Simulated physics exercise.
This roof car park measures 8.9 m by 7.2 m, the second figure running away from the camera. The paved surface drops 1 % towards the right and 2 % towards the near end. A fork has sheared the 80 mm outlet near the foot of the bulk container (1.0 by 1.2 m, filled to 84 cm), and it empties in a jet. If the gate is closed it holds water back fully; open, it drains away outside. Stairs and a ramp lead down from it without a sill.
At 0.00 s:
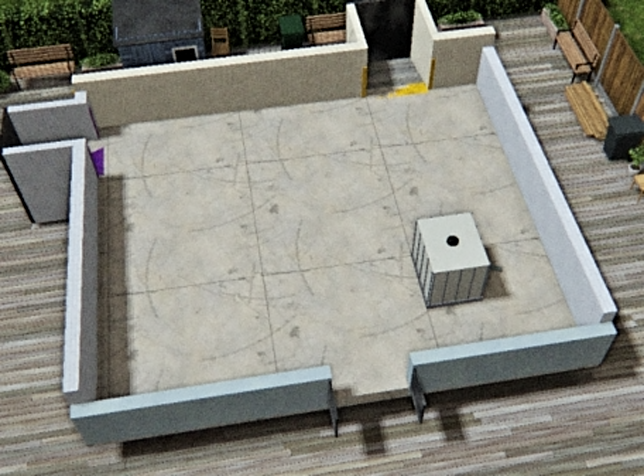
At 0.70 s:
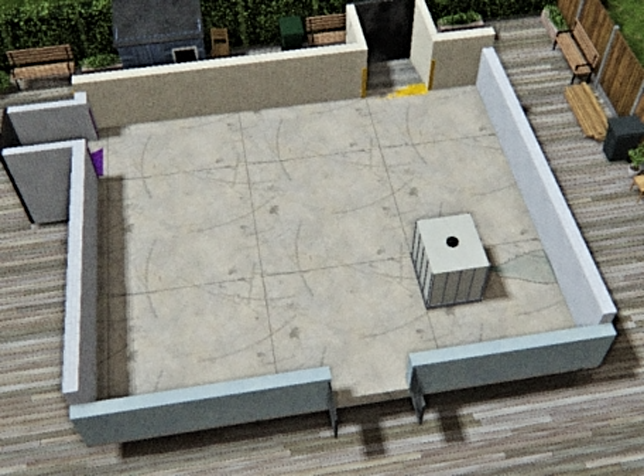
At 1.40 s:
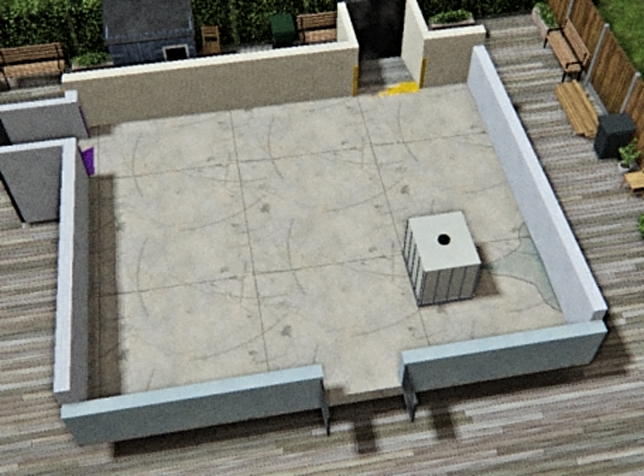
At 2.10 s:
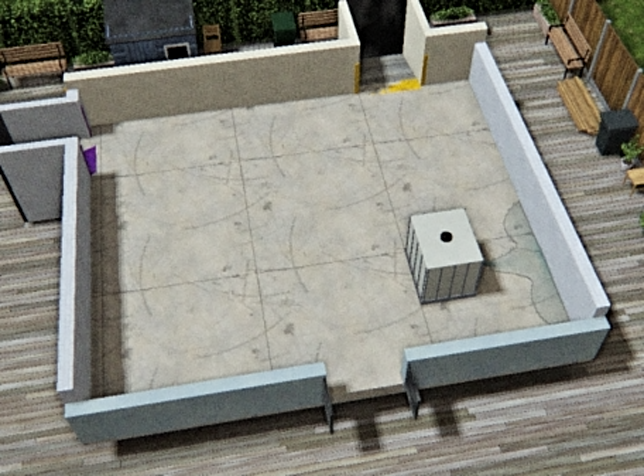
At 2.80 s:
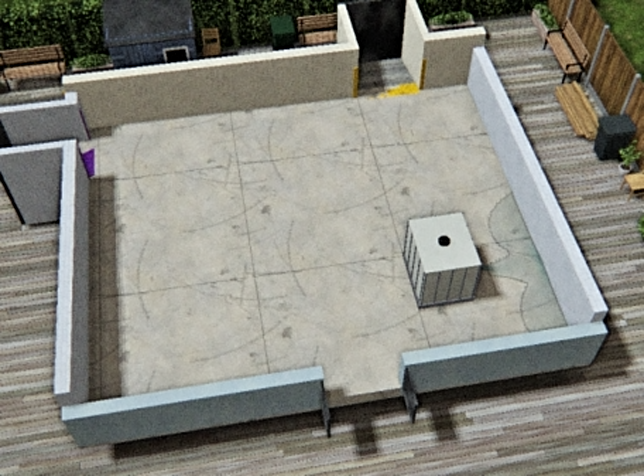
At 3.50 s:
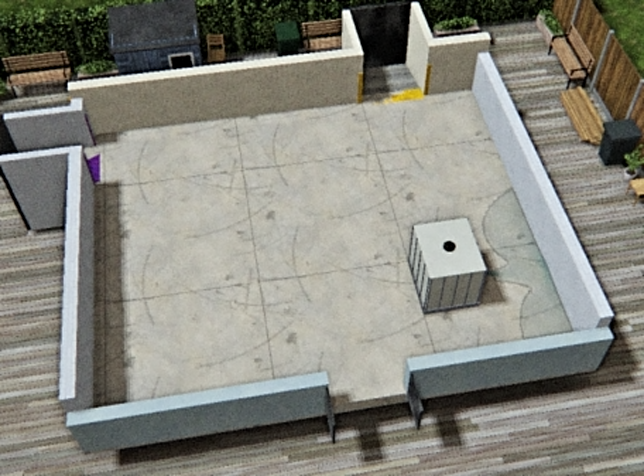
On a walled, pale paved deck seen from above, a damp patch appeared beside the ribbed, box-shaped container and spread across the floor to the right-hand wall, while the container stayed put.
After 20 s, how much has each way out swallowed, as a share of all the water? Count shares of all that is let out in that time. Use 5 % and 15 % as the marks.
Shares: The gate takes from 5 to 15 %; the flight of stairs down (marked purple) takes not even 5 %; the down ramp (marked yellow) takes less than 5 %.
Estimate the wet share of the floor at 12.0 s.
About 15 per cent.
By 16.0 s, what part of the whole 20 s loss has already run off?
About 35 per cent.
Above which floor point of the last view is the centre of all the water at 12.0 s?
Around (504, 297).
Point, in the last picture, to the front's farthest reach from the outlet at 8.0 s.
Around (502, 168).
After 5.0 s water covers 5 % of the floor and is deepest (9 cm) near (543, 267); gone so far, the gate 0 %, the flight of stairs down (marked purple) 0 %, the down ramp (marked yellow) 0 %.
After 8.0 s water covers 10 % of the floor and is deepest (9 cm) near (543, 267); gone so far, the gate 0 %, the flight of stairs down (marked purple) 0 %, the down ramp (marked yellow) 0 %.
After 12.0 s water covers 15 % of the floor and is deepest (9 cm) near (543, 267); gone so far, the gate 0 %, the flight of stairs down (marked purple) 0 %, the down ramp (marked yellow) 0 %.
After 16.0 s water covers 15 % of the floor and is deepest (9 cm) near (543, 267); gone so far, the gate 2 %, the flight of stairs down (marked purple) 0 %, the down ramp (marked yellow) 0 %.
After 20.0 s water covers 15 % of the floor and is deepest (9 cm) near (543, 267); gone so far, the gate 7 %, the flight of stairs down (marked purple) 0 %, the down ramp (marked yellow) 0 %.
